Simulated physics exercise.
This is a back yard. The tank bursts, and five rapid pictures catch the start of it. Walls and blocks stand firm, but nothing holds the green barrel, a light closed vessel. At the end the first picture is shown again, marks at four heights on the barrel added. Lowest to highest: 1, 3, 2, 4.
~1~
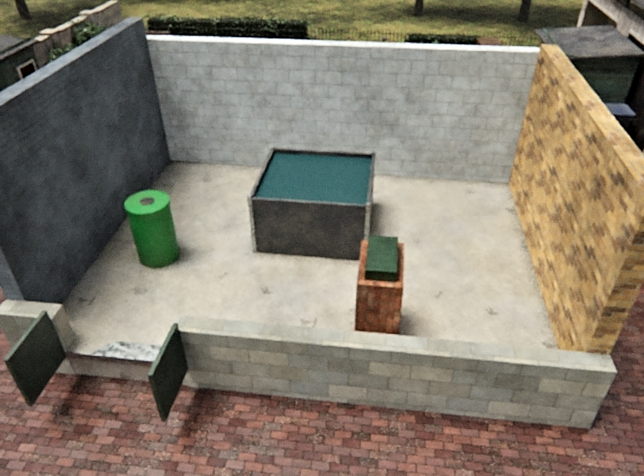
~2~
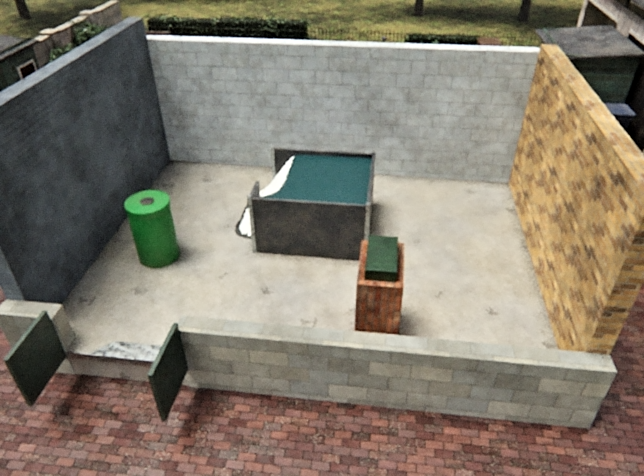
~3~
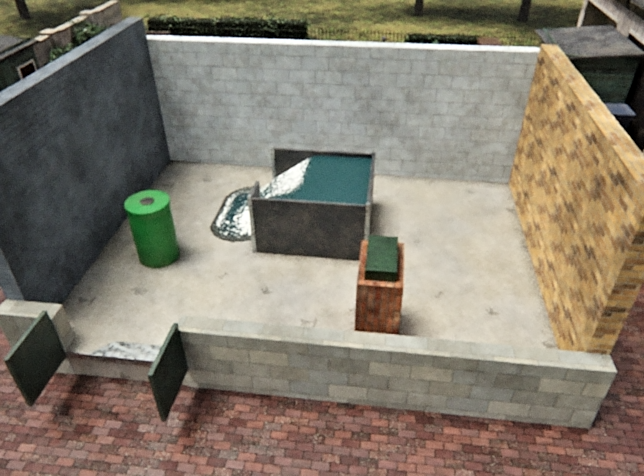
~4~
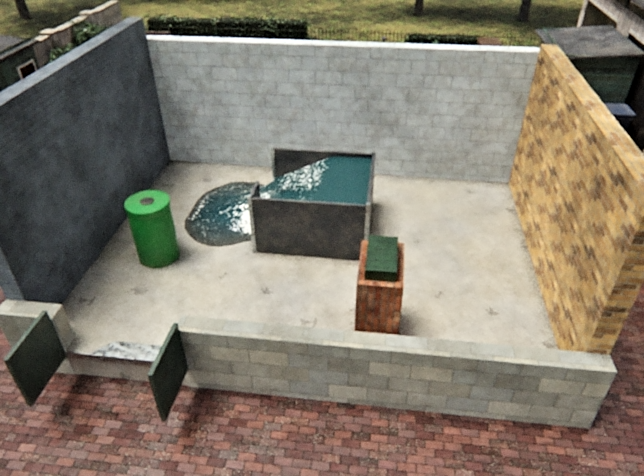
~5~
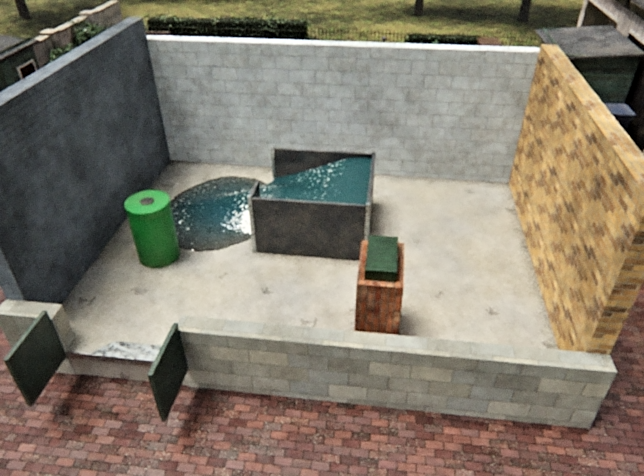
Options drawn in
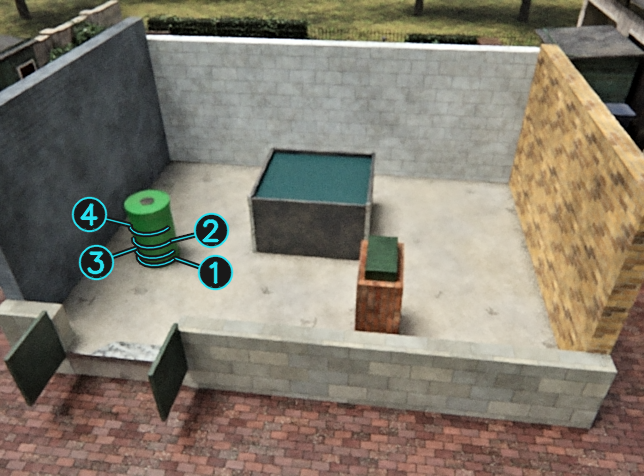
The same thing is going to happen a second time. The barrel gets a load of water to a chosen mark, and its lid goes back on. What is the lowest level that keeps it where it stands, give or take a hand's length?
That is line 2.
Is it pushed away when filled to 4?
No, that is safe.
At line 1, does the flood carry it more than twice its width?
Yes, it does.
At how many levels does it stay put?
Two of the four.
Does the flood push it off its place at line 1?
Yes.
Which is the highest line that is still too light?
3.
On the marked copy, 1 at (151, 265); 2 at (146, 247); 3 at (149, 258); 4 at (143, 234); from the bottom up 1, 3, 2, 4.
If 1 is chosen, it is pushed about 4 times its own width away.
If 2 is chosen, it does not move.
If 3 is chosen, it is pushed about its own width away.
If 4 is chosen, it does not move.
